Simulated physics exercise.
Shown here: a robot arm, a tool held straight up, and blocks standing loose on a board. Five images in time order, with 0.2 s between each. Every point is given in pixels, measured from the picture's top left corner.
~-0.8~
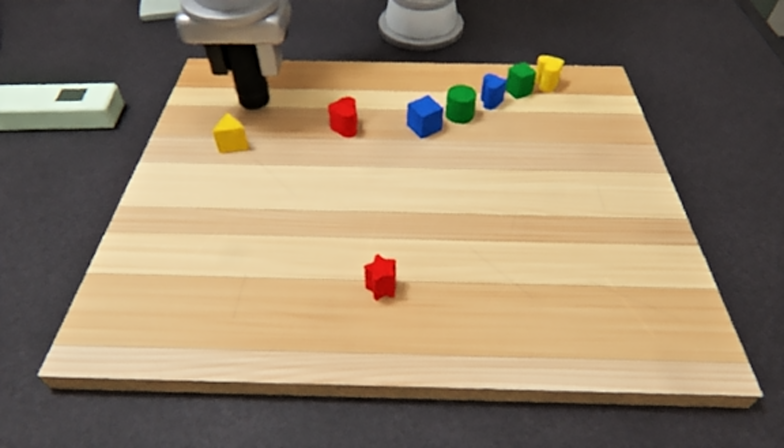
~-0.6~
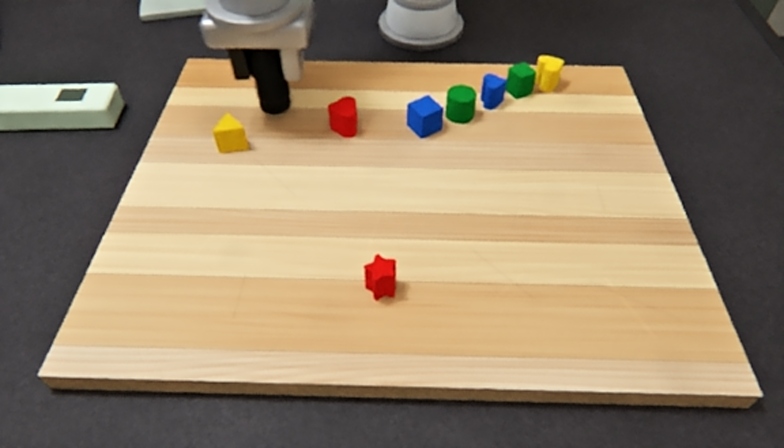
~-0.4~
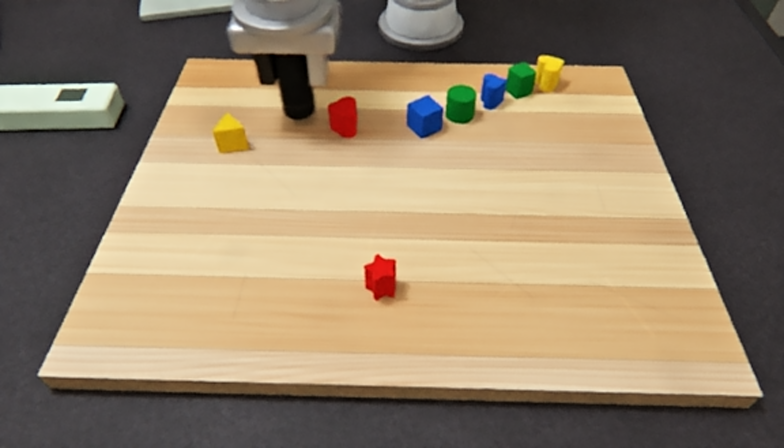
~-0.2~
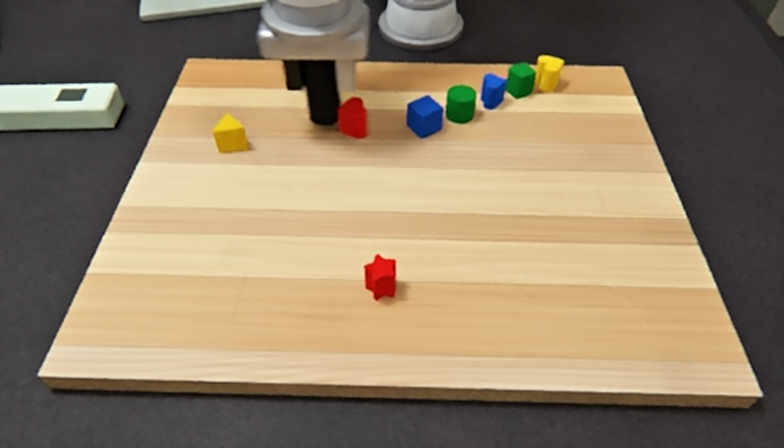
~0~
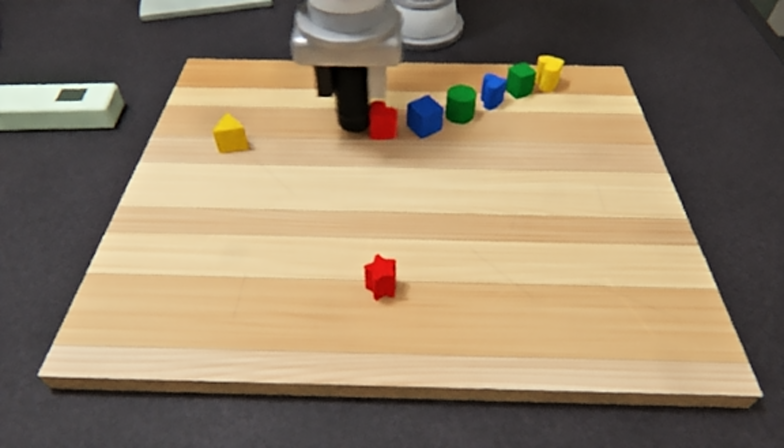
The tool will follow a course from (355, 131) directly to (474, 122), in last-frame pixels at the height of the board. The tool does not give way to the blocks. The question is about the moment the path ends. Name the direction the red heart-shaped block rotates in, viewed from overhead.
Looking down, it rotates clockwise.
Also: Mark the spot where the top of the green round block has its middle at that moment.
The middle of the upper face of the green round block will lie at about (495, 86) in the picture.
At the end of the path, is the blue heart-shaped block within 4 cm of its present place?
The answer is yes.
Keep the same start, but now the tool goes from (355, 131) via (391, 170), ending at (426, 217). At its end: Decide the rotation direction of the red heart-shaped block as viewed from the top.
Viewed from above, counterclockwise.
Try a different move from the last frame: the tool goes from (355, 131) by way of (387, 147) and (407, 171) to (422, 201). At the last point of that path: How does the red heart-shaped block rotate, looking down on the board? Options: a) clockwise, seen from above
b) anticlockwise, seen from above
The correct letter is b.
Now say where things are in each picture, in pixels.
Tool tip (255, 101); block tops, red heart-shaped block (344, 106); blue square piece (426, 105); green round block (462, 93); blue heart-shaped block (494, 80), in the first picture.
Tool (276, 105); blocks unchanged, in the second picture.
Tool (299, 111); blocks unchanged, in the third picture.
Tool (326, 116); red heart-shaped block (354, 107), in the fourth picture.
Tool (354, 123); red heart-shaped block (382, 110); blue square piece (426, 105); green round block (462, 93); blue heart-shaped block (494, 80), in the fifth picture.
What follows on the original path. One third of the way, tool (395, 119); red heart-shaped block (423, 110), turned 15° clockwise; blue square piece (444, 103); green round block (465, 92).
Two thirds of the way, tool (436, 116); red heart-shaped block (457, 117), turned 35° clockwise; blue square piece (475, 104), turned 10° anticlockwise; green round block (486, 88); blue heart-shaped block (501, 78), turned 30° anticlockwise.
At the end, tool (475, 113); red heart-shaped block (463, 119), turned 75° clockwise; blue square piece (505, 108), turned 25° anticlockwise; green round block (495, 86); blue heart-shaped block (505, 74), turned 50° anticlockwise.
